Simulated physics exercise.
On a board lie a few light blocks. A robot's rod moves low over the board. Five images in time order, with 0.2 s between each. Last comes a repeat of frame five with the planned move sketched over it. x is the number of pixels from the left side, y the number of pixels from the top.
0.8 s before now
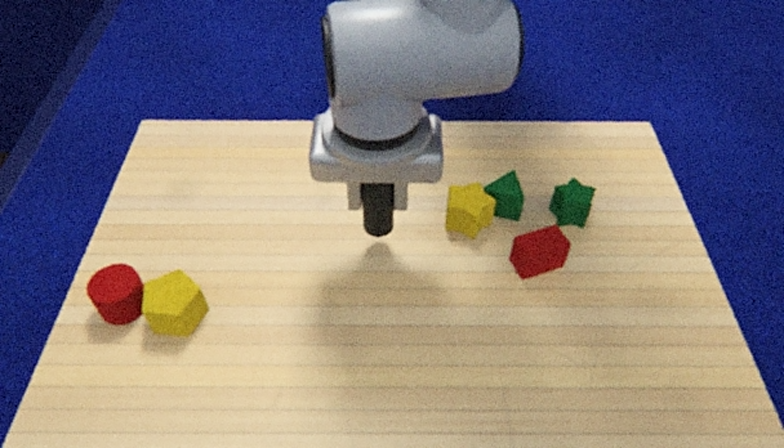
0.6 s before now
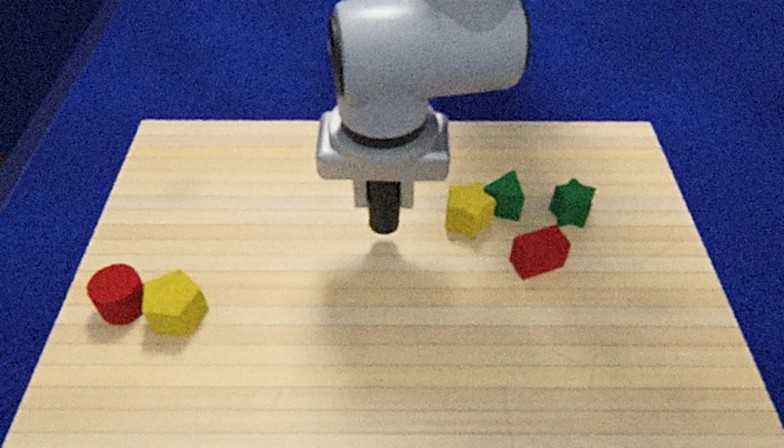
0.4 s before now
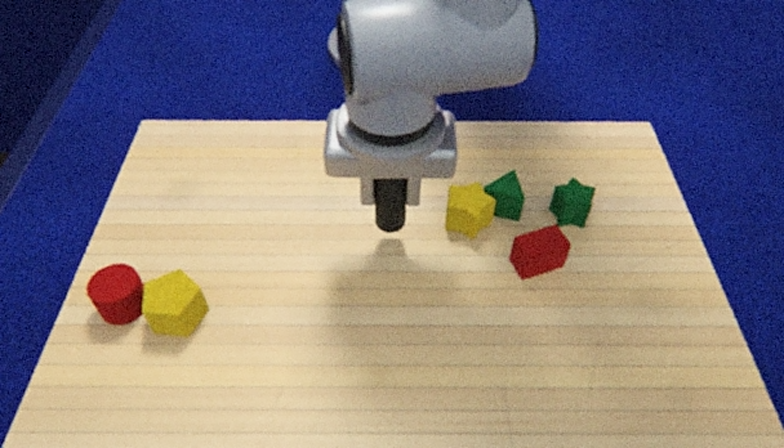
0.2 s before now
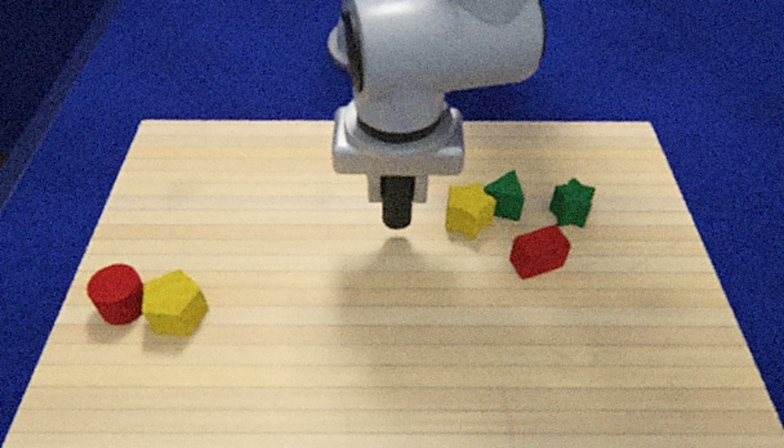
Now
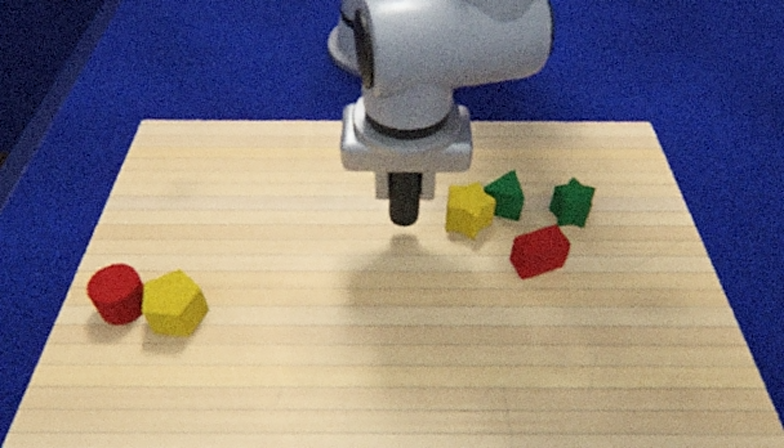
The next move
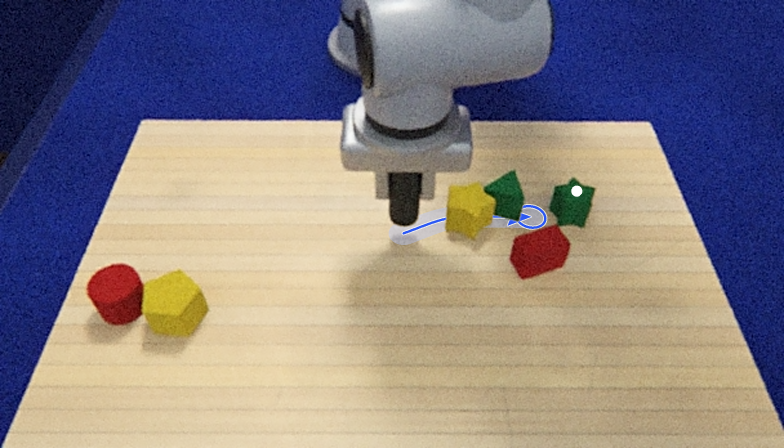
Robot arm with a black rod moving slowly right above a wooden board, while the red, yellow and green blocks stay still.
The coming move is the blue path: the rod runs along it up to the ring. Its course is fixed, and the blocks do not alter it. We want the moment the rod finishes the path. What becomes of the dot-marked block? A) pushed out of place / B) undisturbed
Choice A: Pushed out of place.
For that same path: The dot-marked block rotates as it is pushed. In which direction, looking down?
Looking down on the board, it turns clockwise.
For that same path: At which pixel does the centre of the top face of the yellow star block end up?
In the picture, it is at (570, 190).
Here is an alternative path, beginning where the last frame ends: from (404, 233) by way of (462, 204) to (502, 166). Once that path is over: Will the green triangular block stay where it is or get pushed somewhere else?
If the rod follows that path, the green triangular block ends up shifted.
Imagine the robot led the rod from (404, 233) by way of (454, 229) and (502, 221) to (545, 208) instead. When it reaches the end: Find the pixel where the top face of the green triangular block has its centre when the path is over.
By then it is at (559, 142).
The drawn path runs from (404, 233) over (465, 217) to (531, 217); the dot is on the green star block.
The first path, step by step. One third of the way, rod at (446, 202); yellow star block at (480, 197); green triangular block at (515, 183).
Two thirds of the way, rod at (490, 199); yellow star block at (525, 192), turned 15° anticlockwise; green triangular block at (555, 176); green star block at (588, 190), turned 25° clockwise.
At the end, rod at (535, 199); yellow star block at (570, 190), turned 20° anticlockwise; green triangular block at (574, 165); red oblong block not moved; green star block at (608, 191), turned 35° clockwise.
